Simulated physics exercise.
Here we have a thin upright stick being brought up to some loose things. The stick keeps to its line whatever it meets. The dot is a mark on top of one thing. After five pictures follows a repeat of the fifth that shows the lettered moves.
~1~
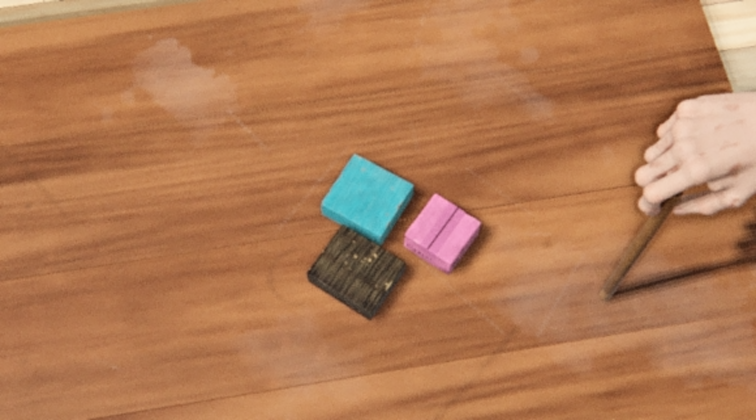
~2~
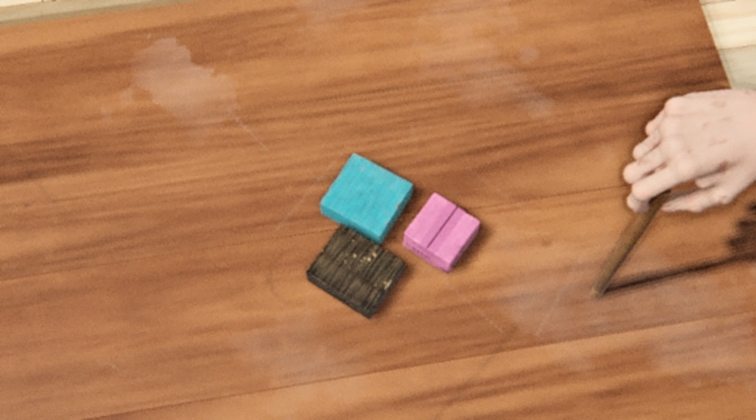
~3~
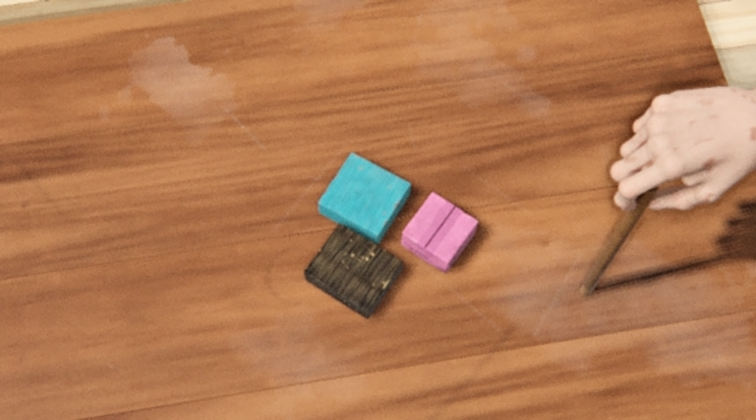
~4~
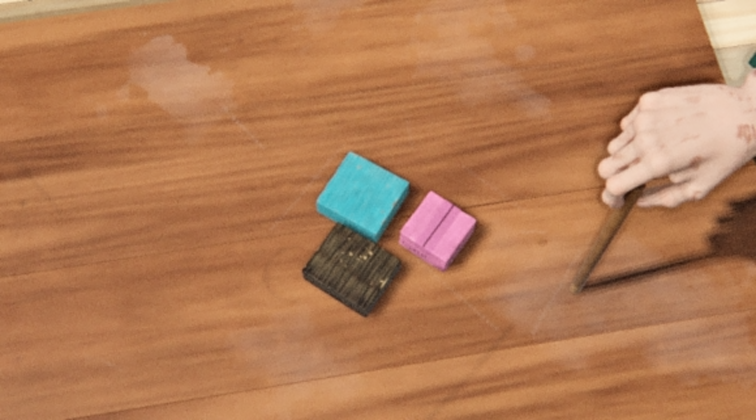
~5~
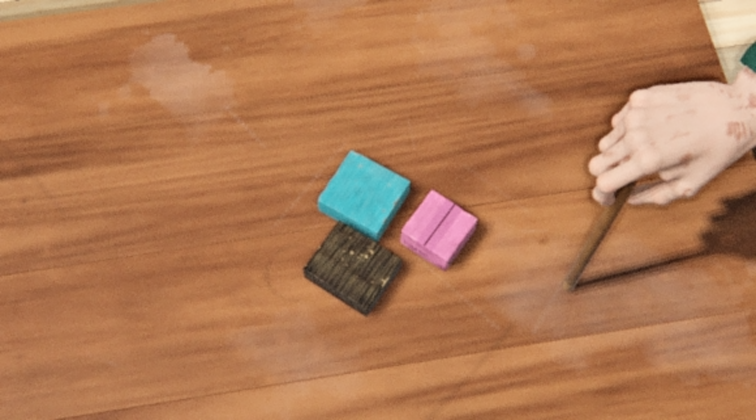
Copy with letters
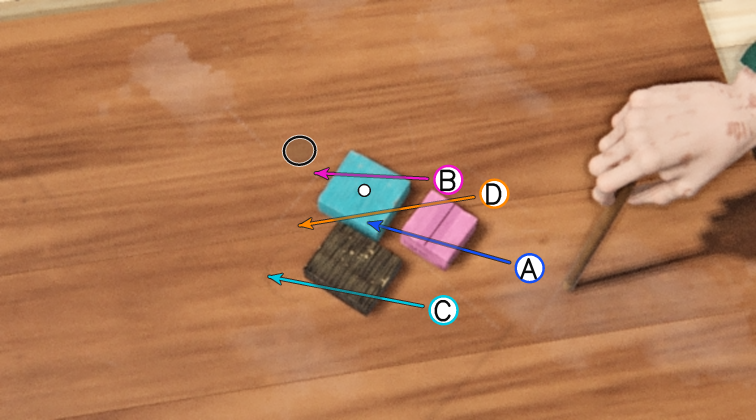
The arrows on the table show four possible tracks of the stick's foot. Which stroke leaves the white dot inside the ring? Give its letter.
Stroke A.
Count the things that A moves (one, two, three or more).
In all, two.
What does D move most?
It is the turquoise block.
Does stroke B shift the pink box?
No.
On the marked copy, A from (509, 262) to (369, 223); B from (427, 179) to (315, 173); C from (423, 306) to (269, 277); D from (474, 197) to (299, 226); the ring at (300, 151); the white dot at (365, 191).
With A. Early on, foot of the stick (458, 249); turquoise block (365, 196); pink box (429, 227).
Further on, foot of the stick (406, 234); turquoise block (330, 178); pink box (381, 209).
At the end, foot of the stick (369, 223); turquoise block (302, 158); pink box (347, 195); the dot on the turquoise block is in the ring.
As for the rest, B leaves the dotted thing at (341, 207); C leaves the dotted thing at (364, 195); D leaves the dotted thing at (307, 180).
